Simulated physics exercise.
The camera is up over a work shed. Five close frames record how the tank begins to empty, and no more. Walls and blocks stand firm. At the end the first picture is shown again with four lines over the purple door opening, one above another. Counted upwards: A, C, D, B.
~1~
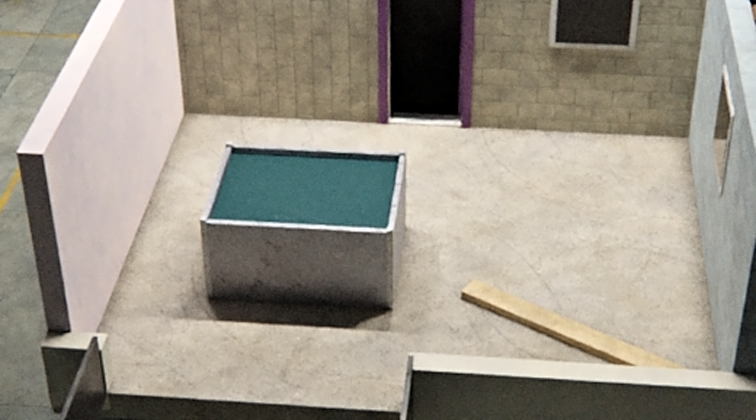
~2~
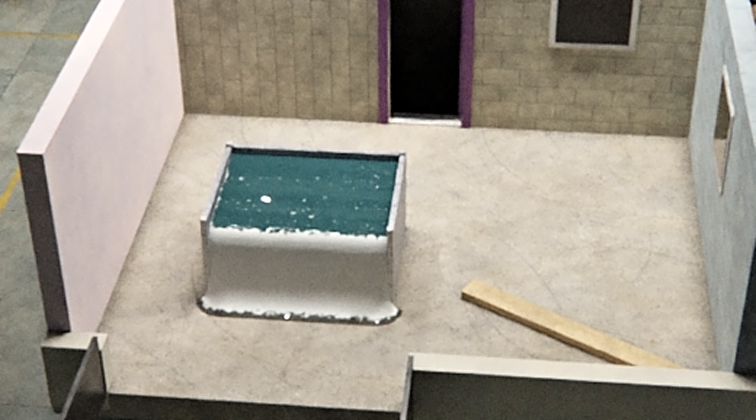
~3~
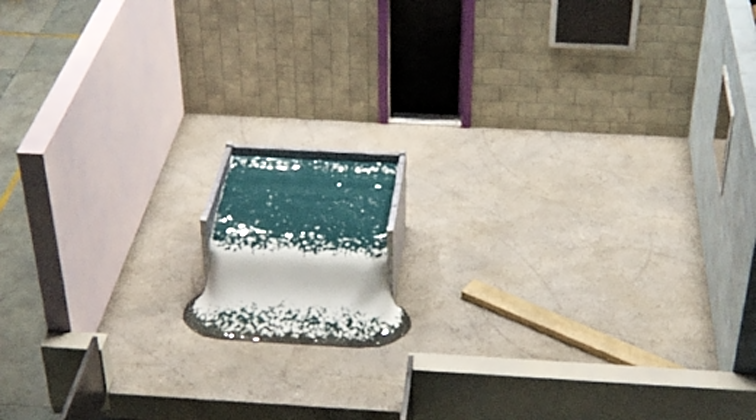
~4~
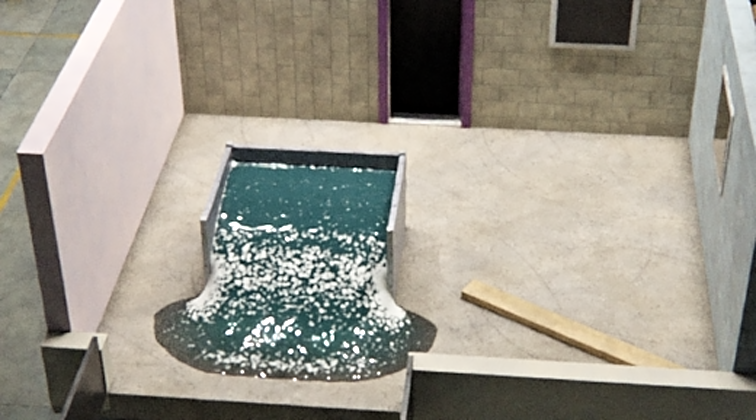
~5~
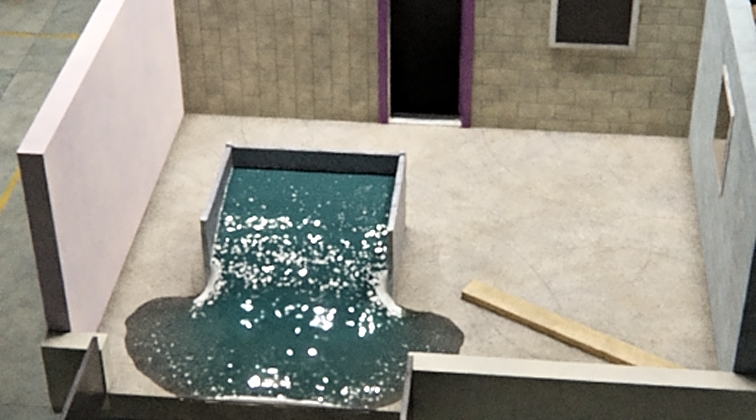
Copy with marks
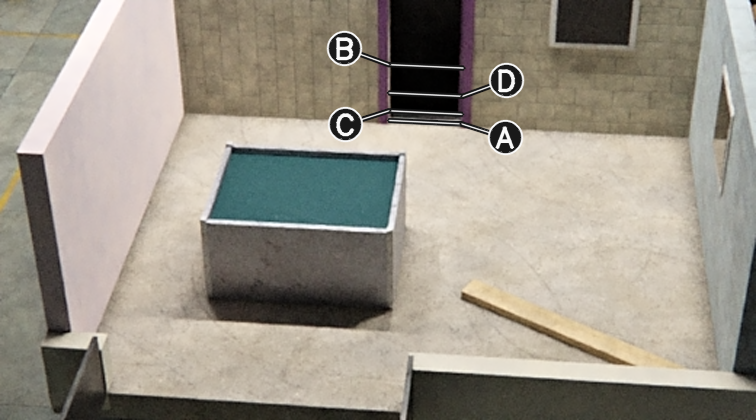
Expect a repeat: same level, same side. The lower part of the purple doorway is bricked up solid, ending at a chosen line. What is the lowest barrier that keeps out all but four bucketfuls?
Height A.
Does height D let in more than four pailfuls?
No, that is safe.
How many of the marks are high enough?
All of the four.
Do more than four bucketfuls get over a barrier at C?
No.
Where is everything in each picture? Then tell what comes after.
Water in the tank at rest, its middle at (307, 192); foot of the purple doorway at (425, 125); open gate at (257, 339).
Water covers 2 % of the ground and shows as far out as (202, 299).
Water covers 5 % of the ground and shows as far out as (191, 317).
Water covers 10 % of the ground and shows as far out as (423, 334).
Water covers 16 % of the ground and shows as far out as (148, 321).
On the marked copy, A at (425, 122); B at (426, 66); C at (425, 112); D at (425, 94); from the bottom up A, C, D, B.
For height A, nothing gets over.
For height B, nothing gets over.
For height C, nothing gets over.
For height D, nothing gets over.
